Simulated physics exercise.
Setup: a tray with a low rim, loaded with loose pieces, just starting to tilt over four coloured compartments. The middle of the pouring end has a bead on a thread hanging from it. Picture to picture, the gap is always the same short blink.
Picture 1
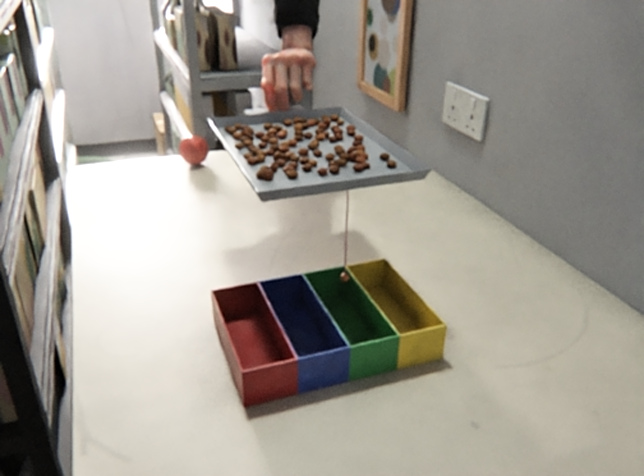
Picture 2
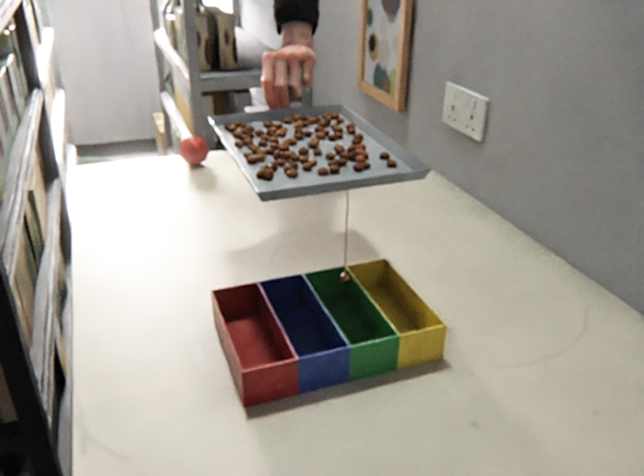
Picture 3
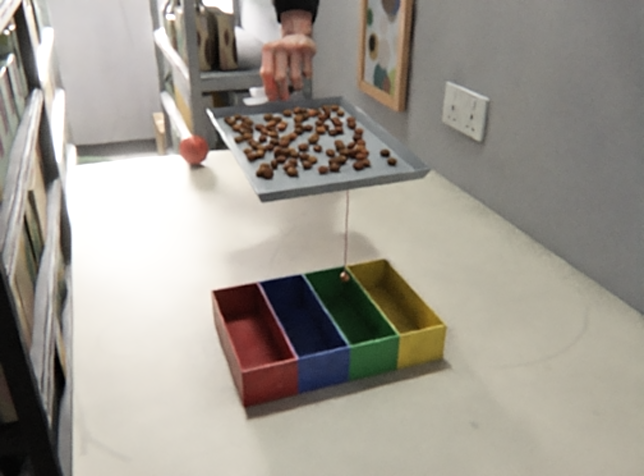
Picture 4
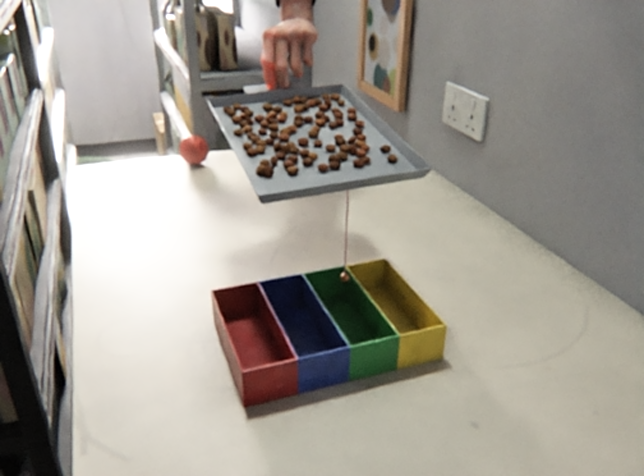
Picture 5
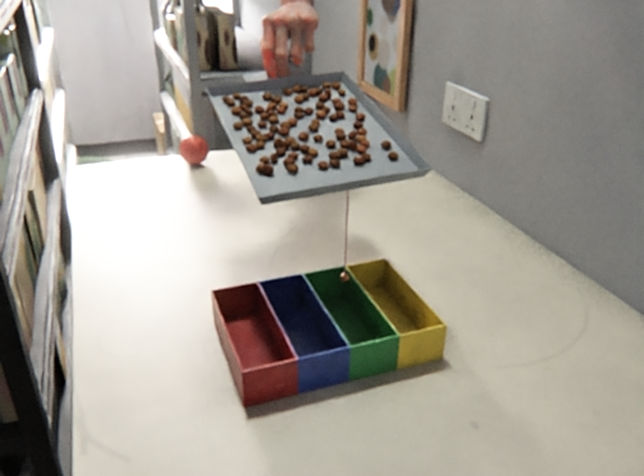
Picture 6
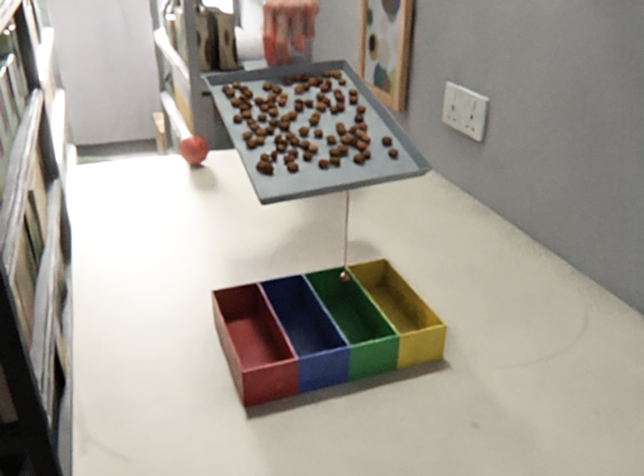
A gray tray scattered with small brown pieces sat level above a box of red, blue, green and yellow compartments, then slanted gradually toward its near edge as a hand raised the far side.
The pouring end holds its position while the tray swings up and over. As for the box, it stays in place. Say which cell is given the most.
The blue cell is given the most.
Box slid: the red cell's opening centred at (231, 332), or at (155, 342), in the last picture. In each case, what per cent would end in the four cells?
It would be roughly 100 per cent in the first placement and roughly 70 per cent in the second.
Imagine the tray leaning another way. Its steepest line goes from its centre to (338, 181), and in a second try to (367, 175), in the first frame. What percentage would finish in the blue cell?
You'd get 30 per cent the first time and 0 per cent the second time.
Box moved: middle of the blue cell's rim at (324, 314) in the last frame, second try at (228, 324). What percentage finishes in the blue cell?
30% for the first placement, 0% for the second.
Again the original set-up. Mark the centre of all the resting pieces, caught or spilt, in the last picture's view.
Roughly at (313, 344), give or take.
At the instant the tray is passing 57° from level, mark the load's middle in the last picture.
Its middle sits at about pixel (314, 183).
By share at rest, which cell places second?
The runner-up is green.
Soon after the last picture, tray tipped steeply; most on the tray; a small part falling or outside the box.
A little later, tray tipped right over; about a quarter on the tray; about a third in the blue cell; a small part in the red cell; a small part in the green cell; a small part in the yellow cell; about a quarter falling or outside the box.
Later still, tray tipped past a quarter turn; about half in the blue cell; about a quarter in the green cell; a small part in the red cell; a small part in the yellow cell; a stray few falling or outside the box.
At rest, tray tipped past a quarter turn; about half in the blue cell; about a quarter in the green cell; a small part in the red cell; a small part in the yellow cell; a stray few outside the box.
